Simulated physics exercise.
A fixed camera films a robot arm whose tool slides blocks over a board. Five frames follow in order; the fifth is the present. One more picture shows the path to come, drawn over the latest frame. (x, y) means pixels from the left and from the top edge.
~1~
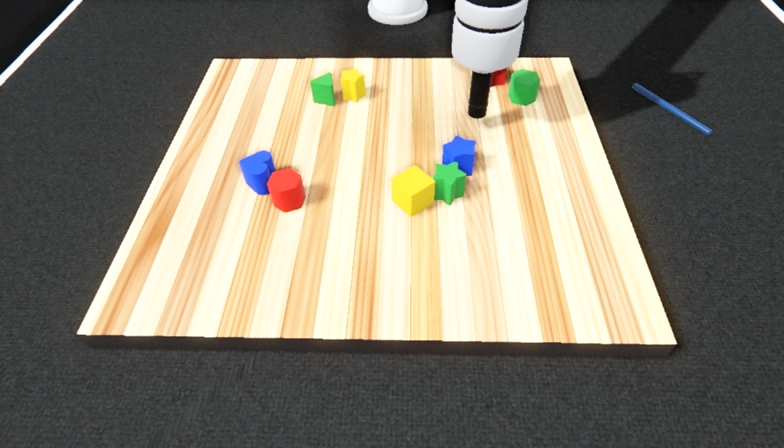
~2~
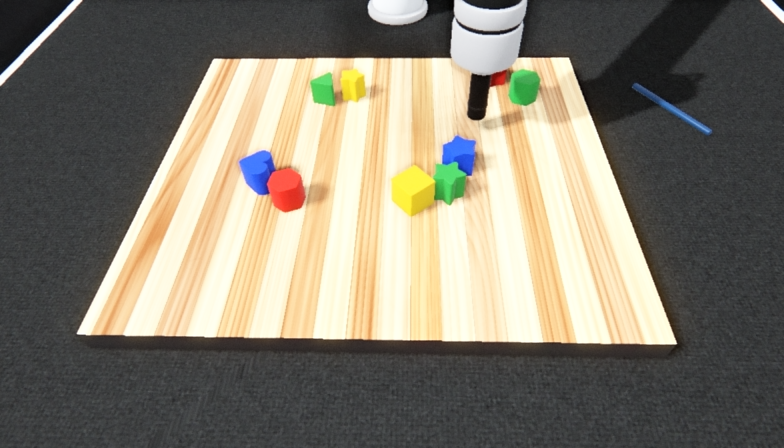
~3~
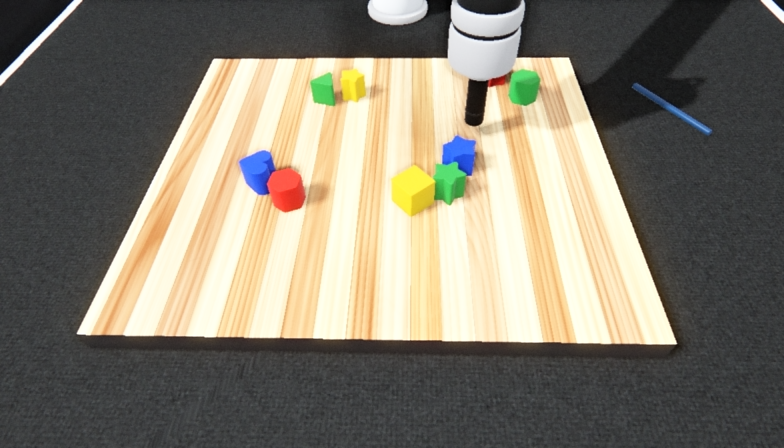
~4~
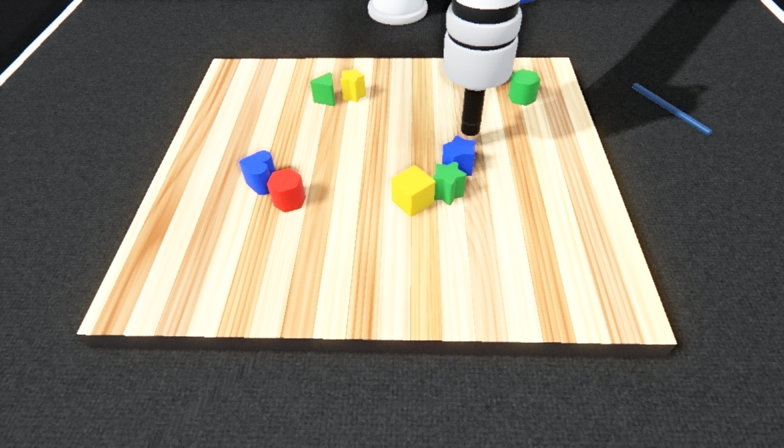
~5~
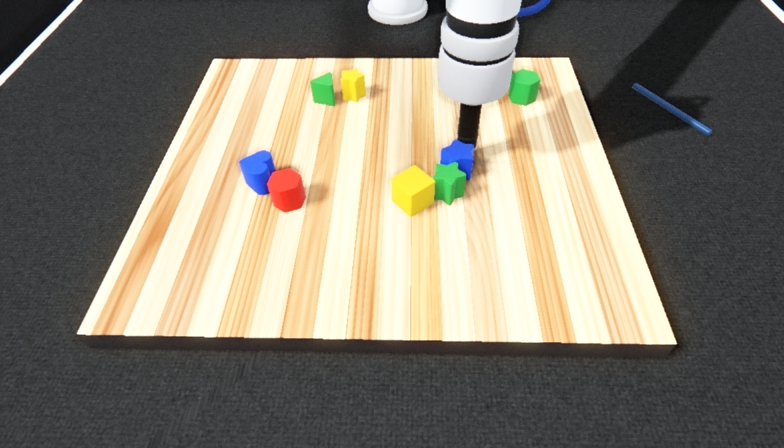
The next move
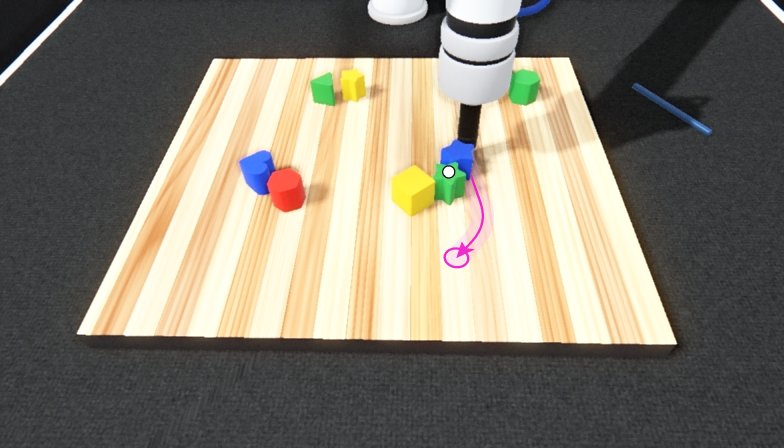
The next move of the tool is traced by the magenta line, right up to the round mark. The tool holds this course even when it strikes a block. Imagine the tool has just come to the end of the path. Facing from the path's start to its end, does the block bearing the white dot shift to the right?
Answer: Yes.
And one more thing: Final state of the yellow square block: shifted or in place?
From what I can tell, it won't keep its place.
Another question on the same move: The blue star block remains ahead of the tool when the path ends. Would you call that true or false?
It is false.
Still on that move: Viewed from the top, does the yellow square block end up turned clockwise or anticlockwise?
Rotates clockwise.
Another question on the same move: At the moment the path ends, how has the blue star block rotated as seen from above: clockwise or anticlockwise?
Viewed from the top, it goes clockwise.
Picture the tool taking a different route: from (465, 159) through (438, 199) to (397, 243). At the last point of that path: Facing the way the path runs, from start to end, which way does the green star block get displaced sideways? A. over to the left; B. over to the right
A.
Path on the board, from (465, 159) via (476, 190) and (482, 225), ending at (456, 258); the dot is on the green star block.
The first path, step by step. One third of the way, tool (478, 177); yellow square block (407, 185), turned 35° clockwise; green star block (442, 193), turned 30° clockwise; blue star block (460, 177), turned 30° clockwise.
Two thirds of the way, tool (483, 213); yellow square block (403, 186), turned 55° clockwise; green star block (429, 206), turned 70° clockwise; blue star block (459, 202), turned 70° clockwise.
At the end, tool (458, 245); yellow square block (398, 186), turned 70° clockwise; green star block (411, 211), turned 110° clockwise; blue star block (440, 221), turned 110° clockwise.
